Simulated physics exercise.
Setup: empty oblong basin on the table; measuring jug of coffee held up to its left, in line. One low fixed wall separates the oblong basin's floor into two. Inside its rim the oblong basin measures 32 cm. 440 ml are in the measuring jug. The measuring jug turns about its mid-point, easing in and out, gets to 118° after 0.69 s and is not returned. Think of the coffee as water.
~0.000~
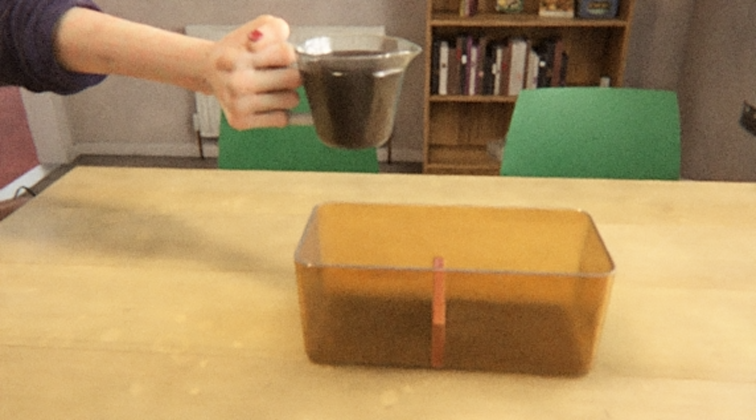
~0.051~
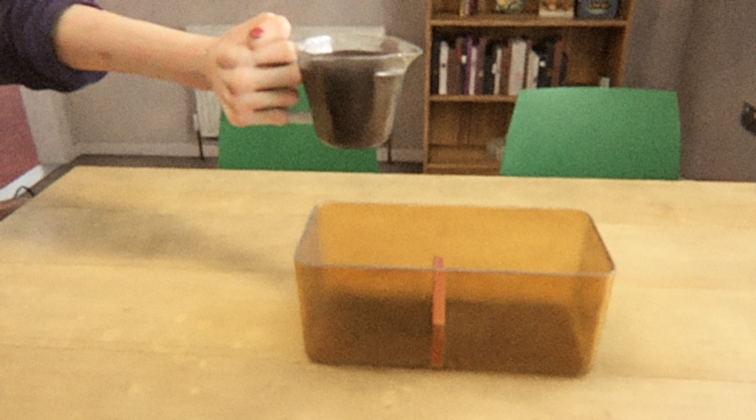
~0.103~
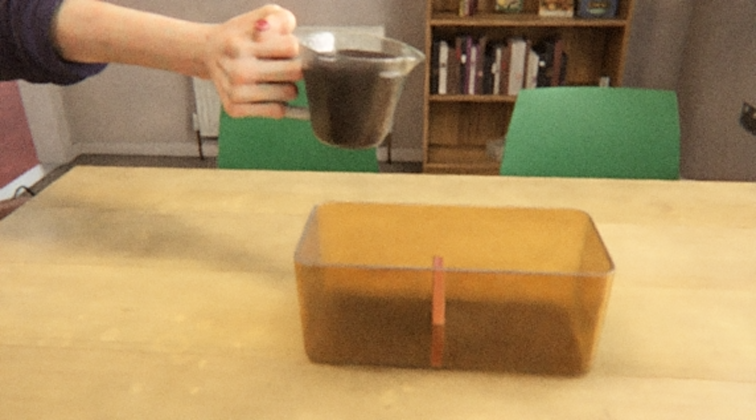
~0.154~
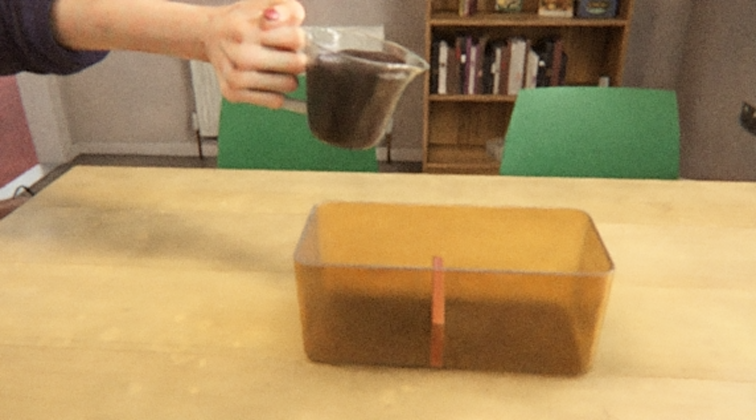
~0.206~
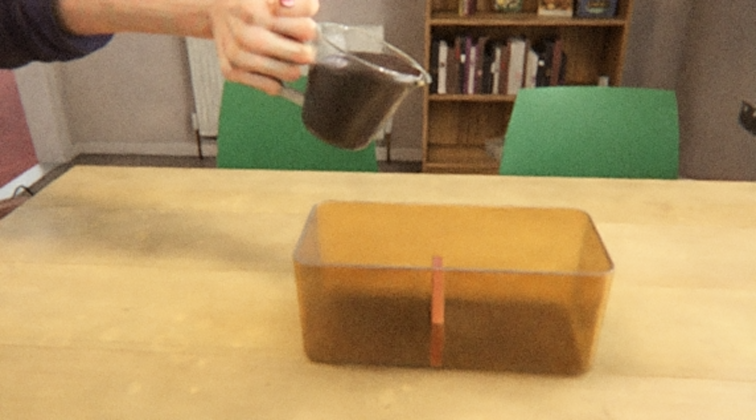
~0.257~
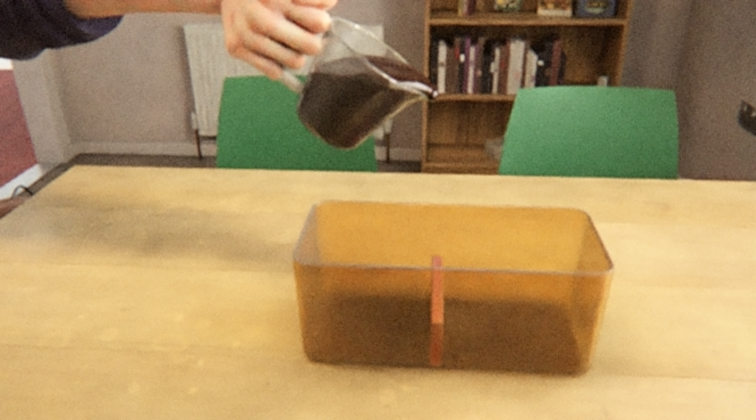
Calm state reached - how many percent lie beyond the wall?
75 percent, roughly.
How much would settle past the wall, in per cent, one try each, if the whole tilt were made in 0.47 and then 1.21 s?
I'd expect close to 60 per cent and then close to 85 per cent.
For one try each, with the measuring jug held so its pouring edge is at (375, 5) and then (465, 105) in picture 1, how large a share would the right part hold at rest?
35 in a hundred, followed by 95 in a hundred.
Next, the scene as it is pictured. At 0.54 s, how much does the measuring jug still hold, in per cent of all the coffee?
Near 28 in a hundred.
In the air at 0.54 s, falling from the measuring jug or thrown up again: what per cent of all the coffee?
Share: Roughly 34 per cent.
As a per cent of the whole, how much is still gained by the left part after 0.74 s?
Some 4 per cent.
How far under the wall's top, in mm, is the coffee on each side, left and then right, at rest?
Left side: Around 52 mm. Right side: Around 42 mm.
Then, 0.54 s in, the tilt is 104° and 27 per cent is still to pour, 0 is left of the wall and 38 right of it.
Then, 0.74 s in, the tilt is 118° and 0 per cent is still to pour, 20 is left of the wall and 76 right of it.
Then, 0.96 s in, the tilt is 118° and 0 per cent is still to pour, 23 is left of the wall and 75 right of it.
Then, 1.19 s in, the tilt is 118° and 0 per cent is still to pour, 23 is left of the wall and 75 right of it.
Finally, 23 per cent lies left of the wall, 75 right of it and 1 outside.
